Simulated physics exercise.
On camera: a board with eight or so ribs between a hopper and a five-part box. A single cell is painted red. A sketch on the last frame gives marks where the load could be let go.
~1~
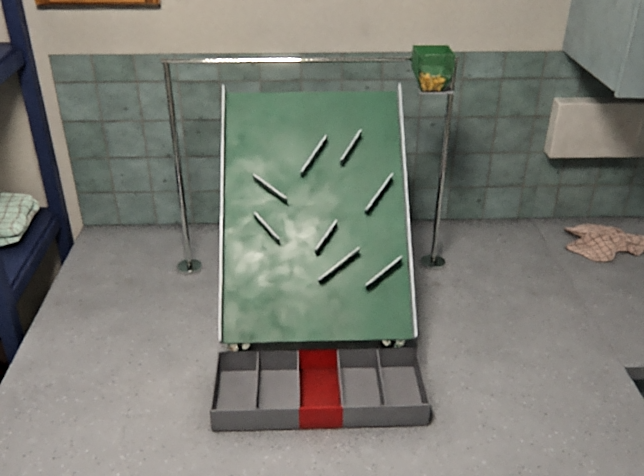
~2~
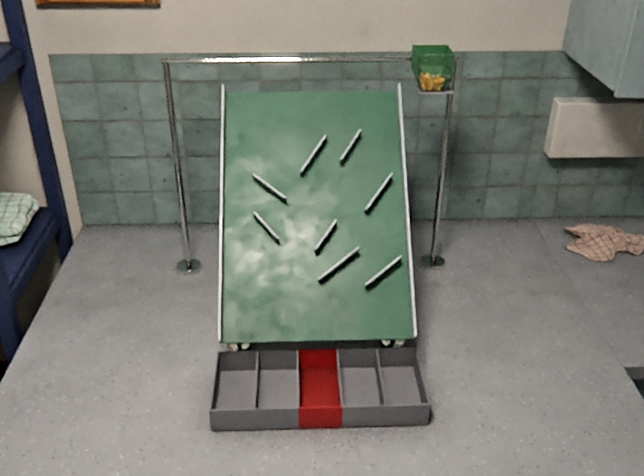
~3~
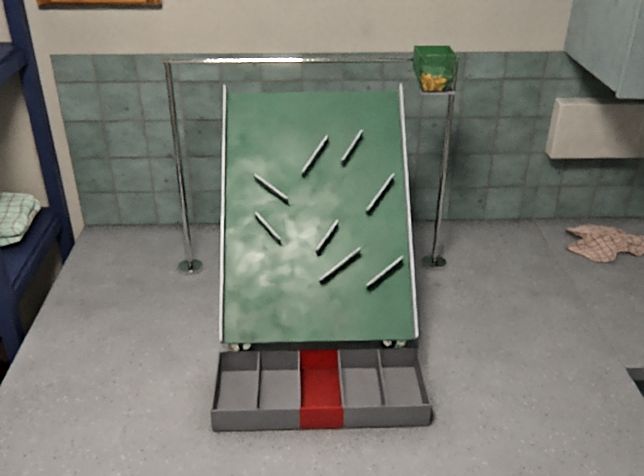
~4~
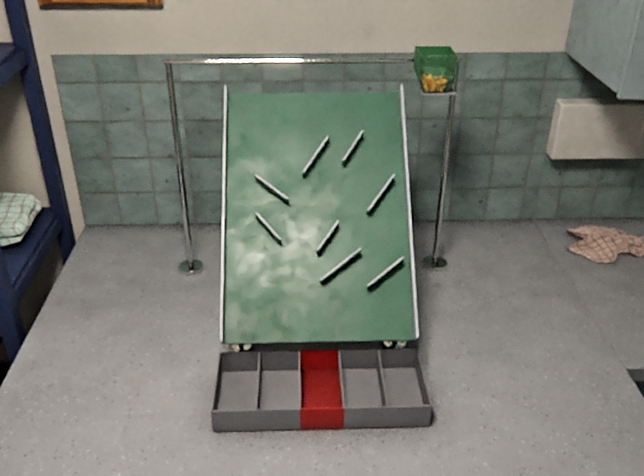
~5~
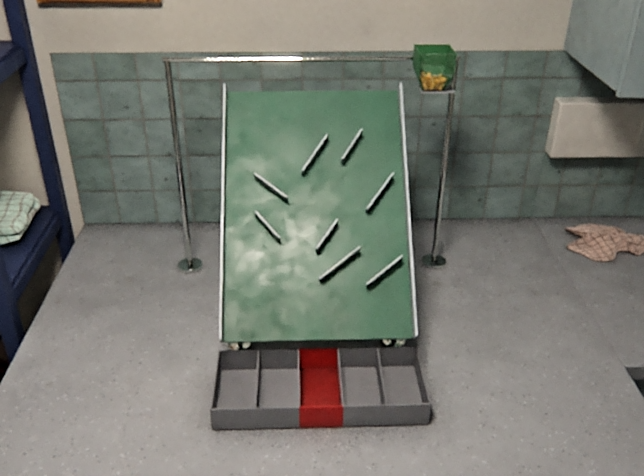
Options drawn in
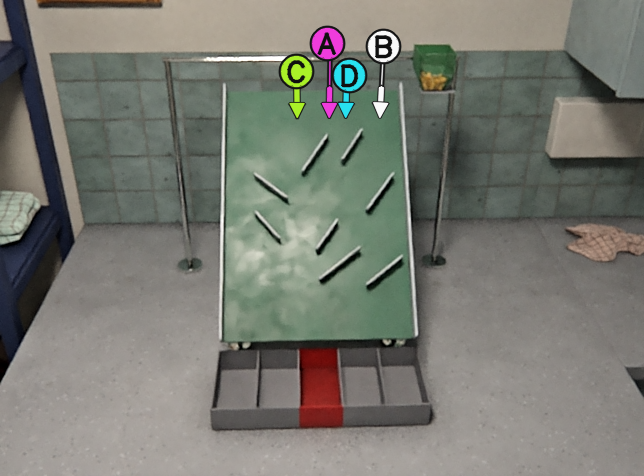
We see a tilted green board with slanted ribs standing between a small green hopper of yellowish pieces at the upper right and a grey five-part box with a red middle cell; nothing visibly moves apart from slight view shifts.
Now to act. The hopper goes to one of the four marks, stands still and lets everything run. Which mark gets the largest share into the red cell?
Go for C.
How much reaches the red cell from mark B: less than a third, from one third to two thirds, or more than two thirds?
Less than a third.
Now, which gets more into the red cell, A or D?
That would be A.
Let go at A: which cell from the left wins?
The second.
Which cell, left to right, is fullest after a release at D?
The second.
On the marked copy, mark A meets the board at (329, 112); mark B meets the board at (380, 112); mark C meets the board at (297, 112); mark D meets the board at (345, 112).
Choosing A, about a quarter in the red cell, most in other cells.
Choosing B, a small part in the red cell, most in other cells.
Choosing C, about half in the red cell, about half in other cells.
Choosing D, a stray few in the red cell, nearly all in other cells, a small part outside the box.
